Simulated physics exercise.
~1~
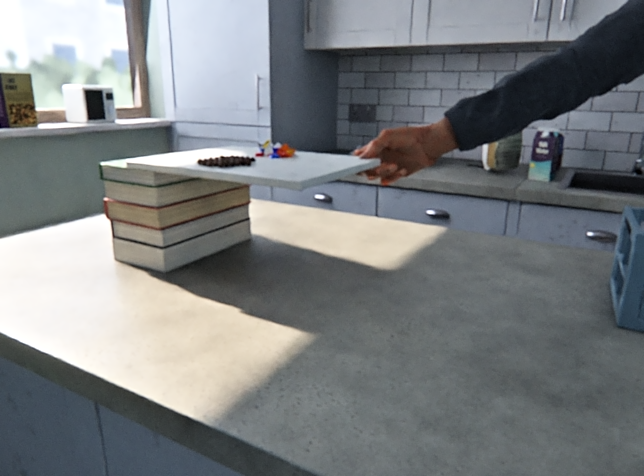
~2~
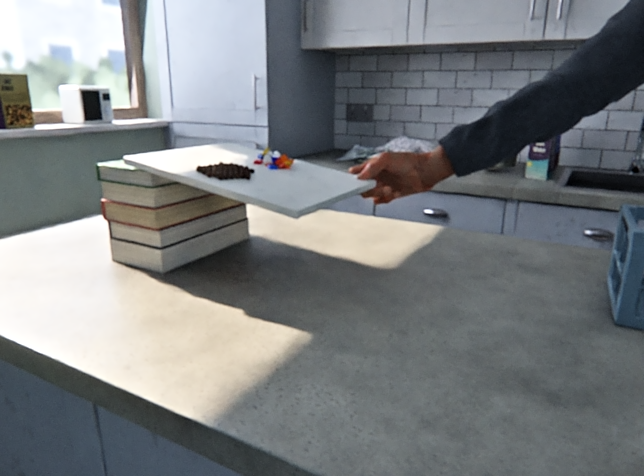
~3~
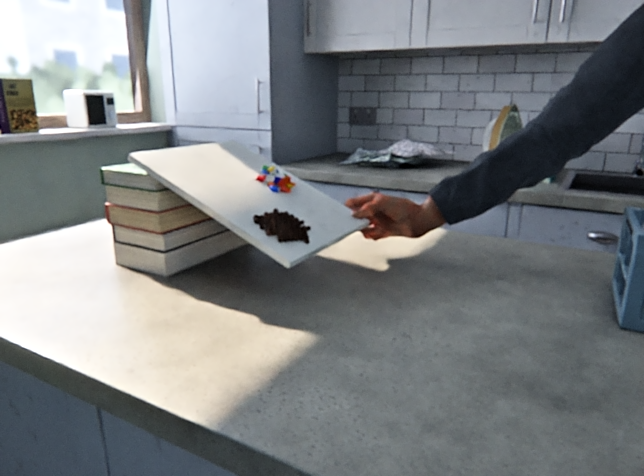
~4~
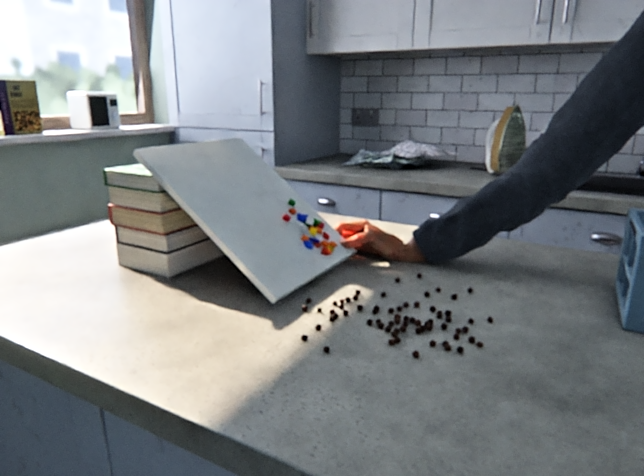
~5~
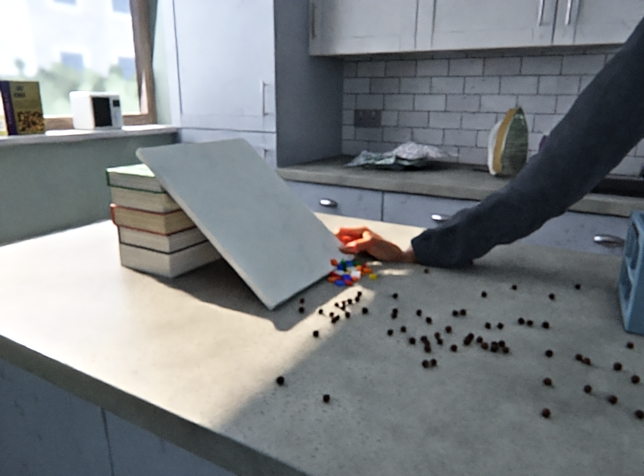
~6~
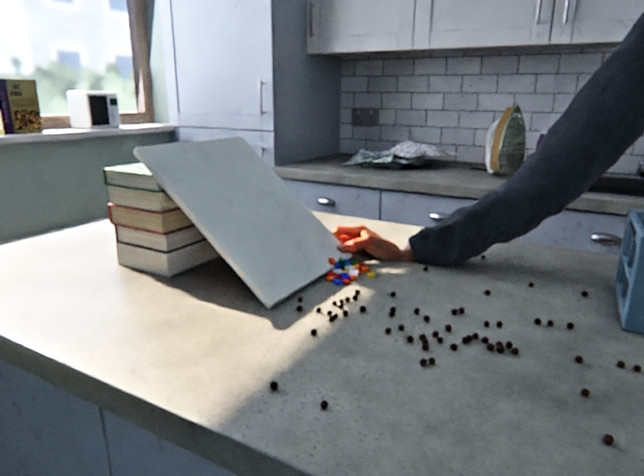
At first, a hand holds one end of a pale board nearly level, its other end resting on a stack of books on a kitchen counter, with a clump of small dark balls and a clump of bright multicoloured pieces on top. The hand lowers its end, and both clumps stay put as the board begins to tilt. As the slope steepens, the dark balls slide down first and scatter across the counter, while the coloured pieces follow behind. The lowered end comes to rest on the counter with the hand beside it. Finally, the coloured pieces lie bunched at the board's foot, while the dark balls are spread much farther out.
